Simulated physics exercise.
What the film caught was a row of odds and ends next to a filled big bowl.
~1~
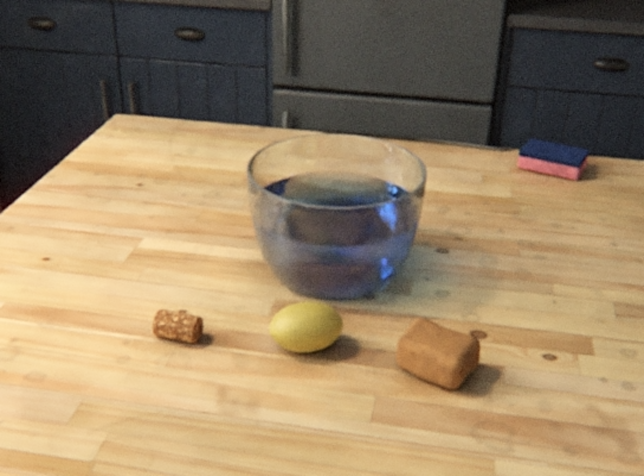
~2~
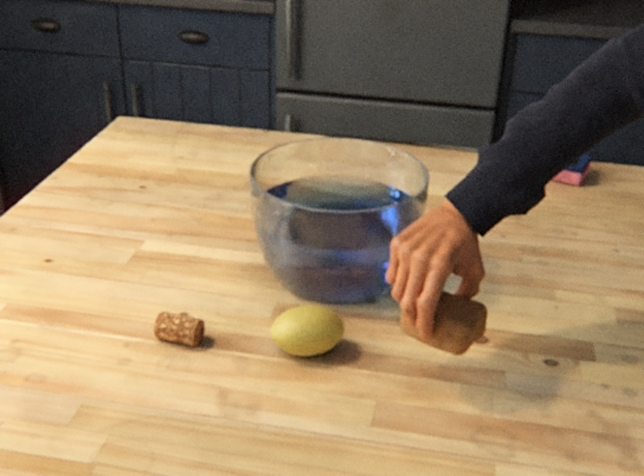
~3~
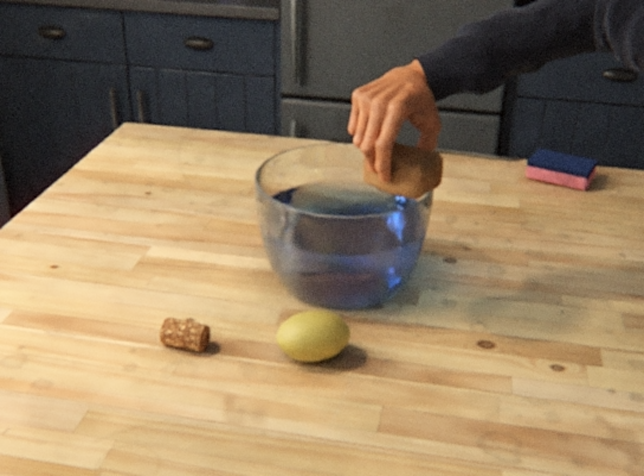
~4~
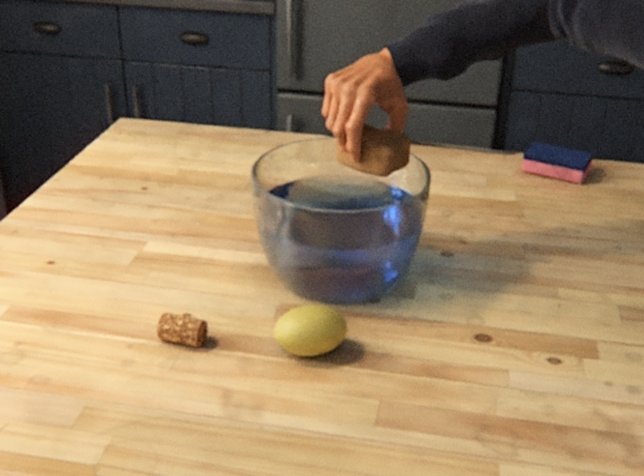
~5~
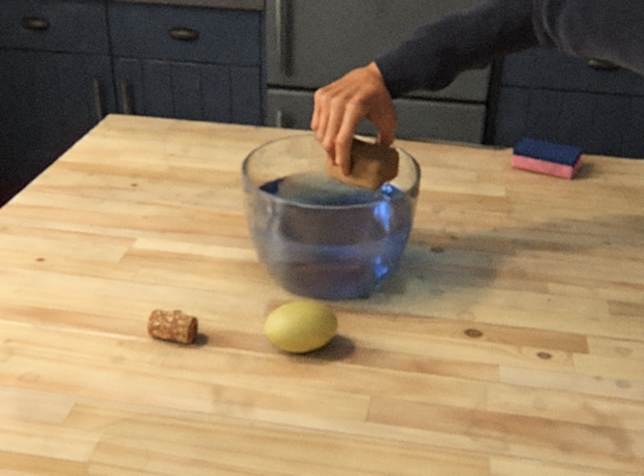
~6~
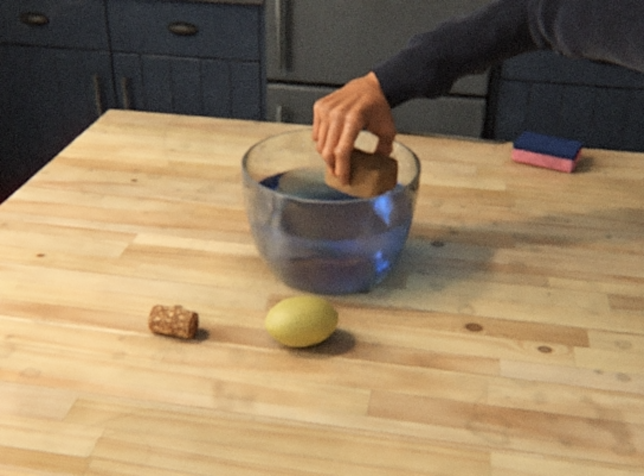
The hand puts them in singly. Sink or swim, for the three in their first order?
Okay - the left one won't go under, the middle one won't go under, the right one won't go under.
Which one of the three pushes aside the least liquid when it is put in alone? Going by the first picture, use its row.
The left-hand item.
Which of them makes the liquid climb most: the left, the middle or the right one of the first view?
I say the middle one.
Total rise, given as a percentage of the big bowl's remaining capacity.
Result: 10 %.
Next, the bread roll rides on the surface.
After that, the lemon rides on the surface.
Finally, the cork rides on the surface; afloat, cork, lemon and bread roll.
